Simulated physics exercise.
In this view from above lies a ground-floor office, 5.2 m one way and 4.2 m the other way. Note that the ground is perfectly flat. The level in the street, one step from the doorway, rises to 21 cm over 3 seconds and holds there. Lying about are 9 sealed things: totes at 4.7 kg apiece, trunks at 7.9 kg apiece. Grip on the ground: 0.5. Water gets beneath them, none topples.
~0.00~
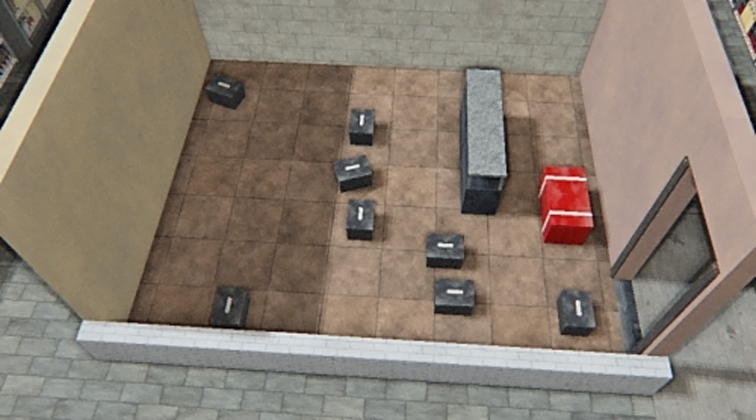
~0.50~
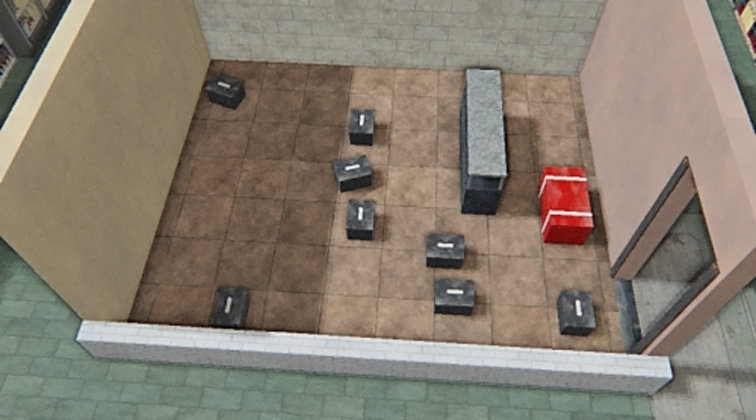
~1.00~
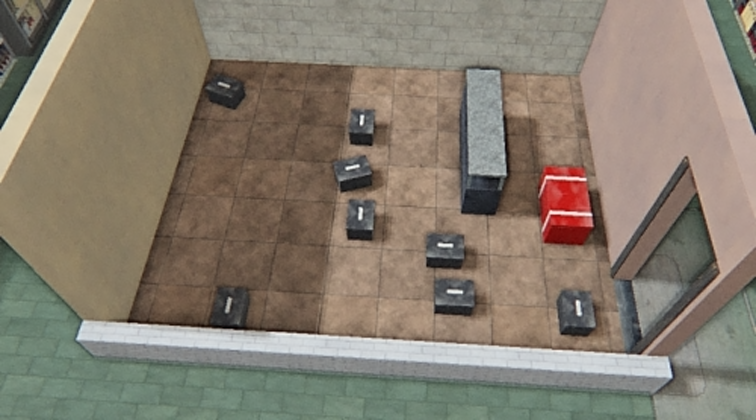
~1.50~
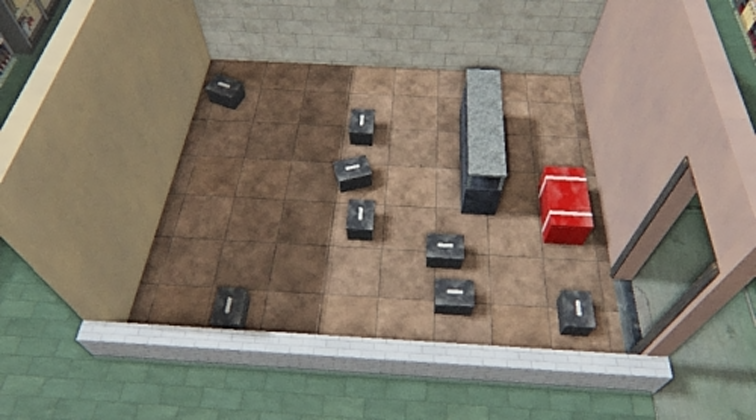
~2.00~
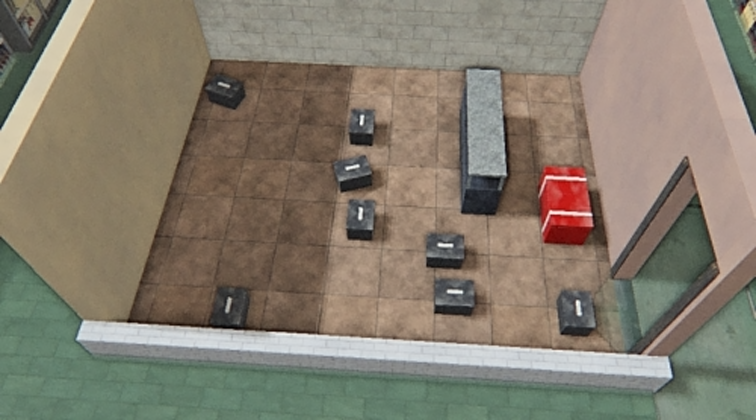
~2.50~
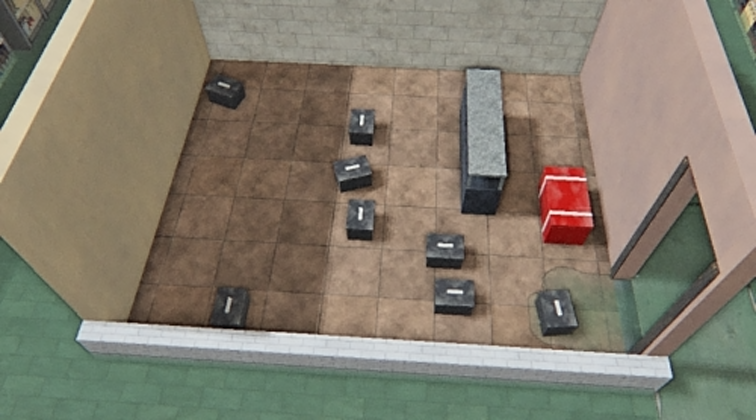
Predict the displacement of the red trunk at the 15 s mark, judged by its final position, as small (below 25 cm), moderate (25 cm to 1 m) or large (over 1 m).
Small.
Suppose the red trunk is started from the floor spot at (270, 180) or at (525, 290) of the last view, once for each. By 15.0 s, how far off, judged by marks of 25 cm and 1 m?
Try one - it is swept a long way; try two - it is swept a long way.
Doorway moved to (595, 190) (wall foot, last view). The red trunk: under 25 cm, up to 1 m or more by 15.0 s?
By then the red trunk has been carried a long way.
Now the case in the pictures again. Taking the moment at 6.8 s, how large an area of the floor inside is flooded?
My estimate is roughly 15 m2.
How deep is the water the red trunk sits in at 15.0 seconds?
4 cm or so.
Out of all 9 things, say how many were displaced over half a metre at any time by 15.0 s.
Answer: 8.
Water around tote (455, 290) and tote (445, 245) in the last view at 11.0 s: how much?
I'd estimate 10 cm for the first and 5 cm for the second.
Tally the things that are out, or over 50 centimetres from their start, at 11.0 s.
The answer is 7.
After 3.5 s the red trunk is near (568, 196), 0.0 m from its start, aground; 0 afloat.
After 6.8 s the red trunk is near (568, 196), 0.0 m from its start, aground; 3 afloat.
After 11.0 s the red trunk is near (568, 194), 0.0 m from its start, aground; 7 afloat.
After 15.0 s the red trunk is near (562, 197), 0.1 m from its start, afloat; 9 afloat.
